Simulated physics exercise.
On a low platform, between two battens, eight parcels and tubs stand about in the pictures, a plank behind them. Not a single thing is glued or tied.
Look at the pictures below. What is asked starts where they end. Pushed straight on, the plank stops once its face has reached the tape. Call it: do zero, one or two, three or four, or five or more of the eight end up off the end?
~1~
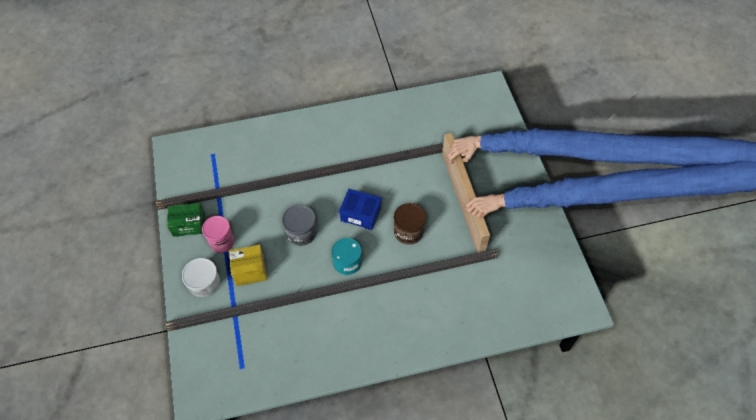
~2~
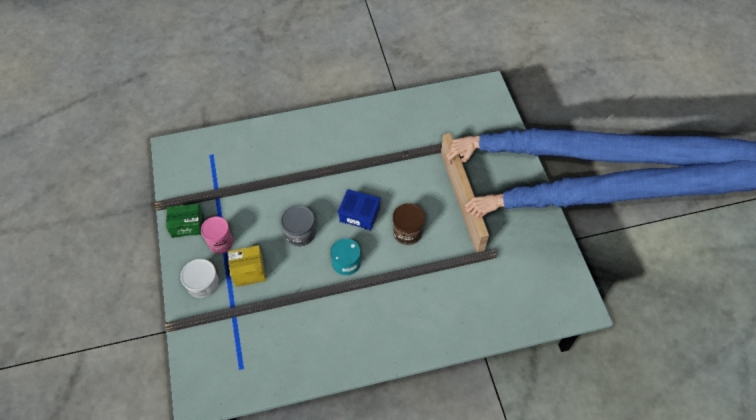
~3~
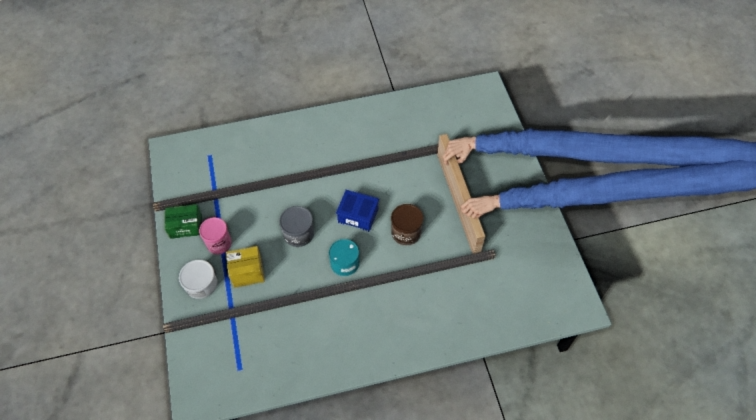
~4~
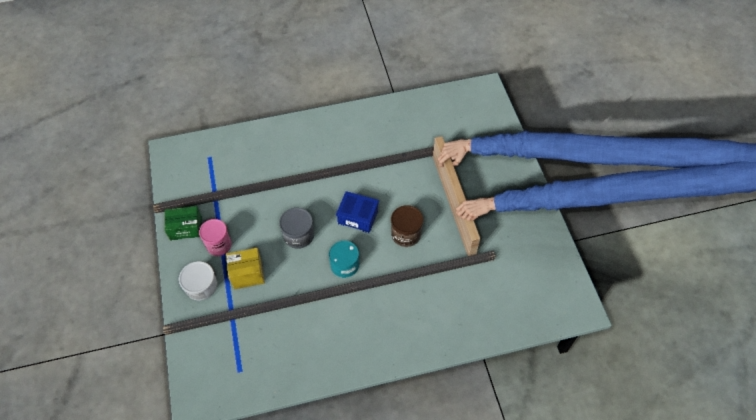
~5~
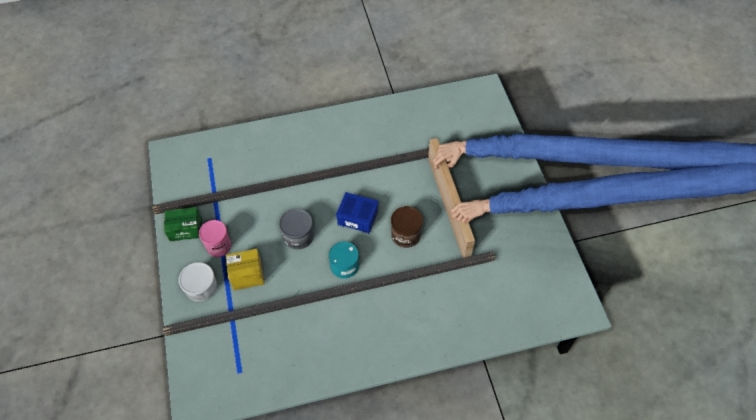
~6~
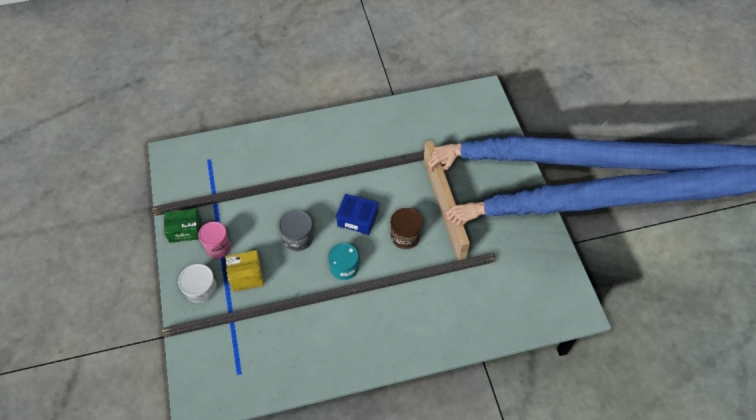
One or two end up off it.
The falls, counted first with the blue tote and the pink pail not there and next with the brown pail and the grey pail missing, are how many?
You'd count 1 the first time and 1 the second time.
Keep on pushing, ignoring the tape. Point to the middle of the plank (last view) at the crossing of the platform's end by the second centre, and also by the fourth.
The first puts it near (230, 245), the next near (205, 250).
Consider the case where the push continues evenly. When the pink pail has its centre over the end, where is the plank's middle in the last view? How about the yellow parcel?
Its middle is about (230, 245) and about (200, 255).
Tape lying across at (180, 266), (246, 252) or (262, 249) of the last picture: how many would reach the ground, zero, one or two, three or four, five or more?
Result per tape, in order - five or over / none at all / none.
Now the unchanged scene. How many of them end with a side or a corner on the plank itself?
I count 3 of them.
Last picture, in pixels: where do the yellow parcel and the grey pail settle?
Result: One at about (181, 292), the other at about (173, 256).
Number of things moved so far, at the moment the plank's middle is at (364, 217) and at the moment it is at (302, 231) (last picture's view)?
Tally: First 3; then 4.
Early on, none off yet; green parcel at rest near (183, 226); white pail at rest near (198, 284); pink pail at rest near (216, 241).
Finally, the number that fall off is one or two; lost, pink pail and white pail.
